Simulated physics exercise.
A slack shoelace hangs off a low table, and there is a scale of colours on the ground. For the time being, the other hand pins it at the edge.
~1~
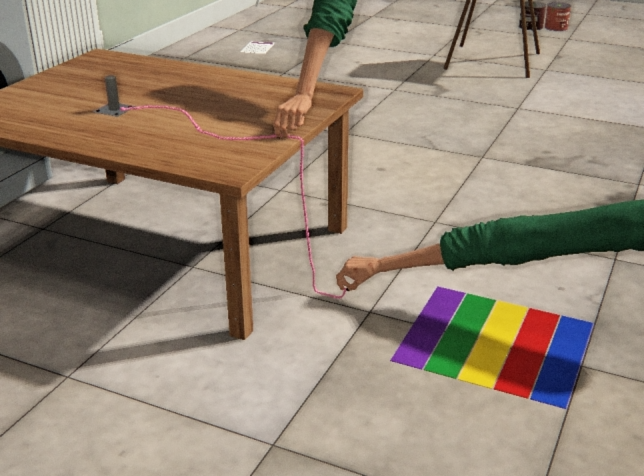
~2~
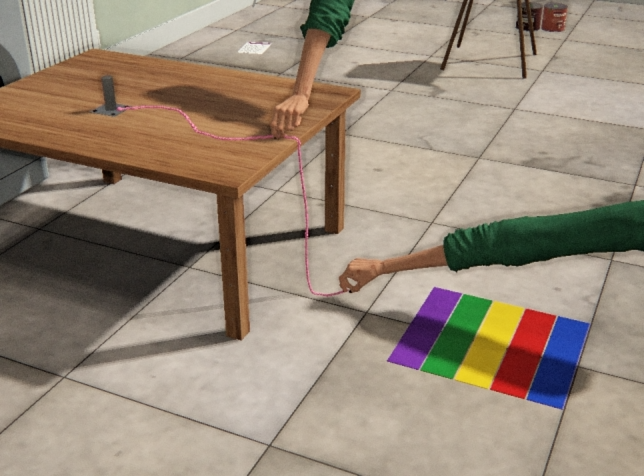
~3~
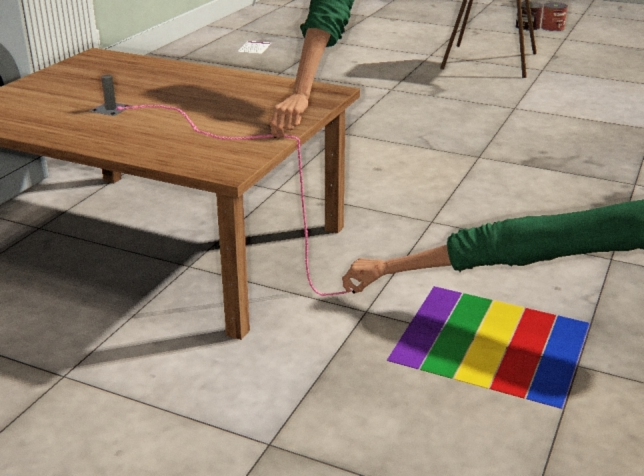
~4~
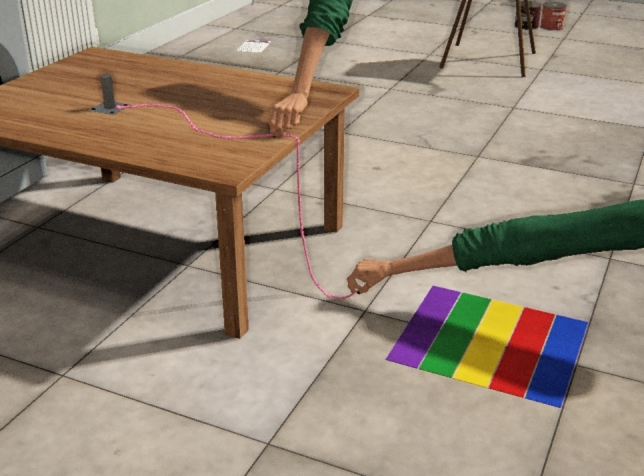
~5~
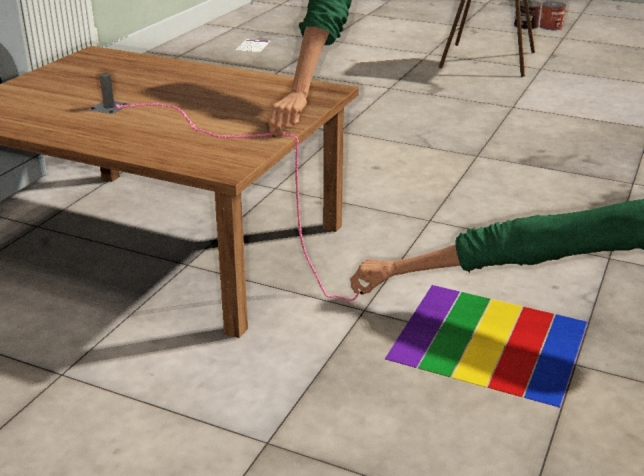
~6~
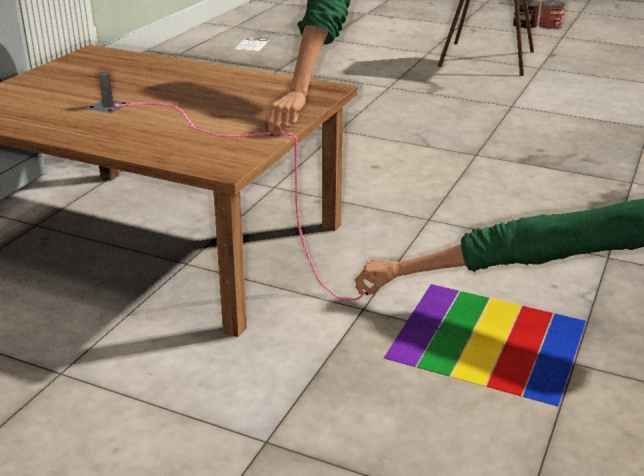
A pink shoelace runs from a small grey bracket across a low wooden table, under a green-sleeved hand pressing at the edge, and down to another hand near the floor. Seen from above at an angle, the grey-tiled room has purple, green, yellow, red and blue stripes on the ground at right. The lower hand inches rightward, drawing the hanging lace slightly aslant, while the view barely shifts.
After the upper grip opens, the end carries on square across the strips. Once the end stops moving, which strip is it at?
It is at the yellow strip.
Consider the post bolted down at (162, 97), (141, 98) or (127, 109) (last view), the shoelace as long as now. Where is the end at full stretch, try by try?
Per try, approx.: (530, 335); (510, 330); (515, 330).
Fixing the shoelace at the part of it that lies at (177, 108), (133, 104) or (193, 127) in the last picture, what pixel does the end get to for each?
First near (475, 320), then near (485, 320), then near (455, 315).
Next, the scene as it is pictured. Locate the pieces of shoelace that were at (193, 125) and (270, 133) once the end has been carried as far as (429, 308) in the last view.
They end up at (221, 122) and at (293, 151).
Soon after, end near (429, 308); over purple.
Then, end near (468, 318); over green.
At full stretch, end near (490, 323); over yellow. Over yellow.
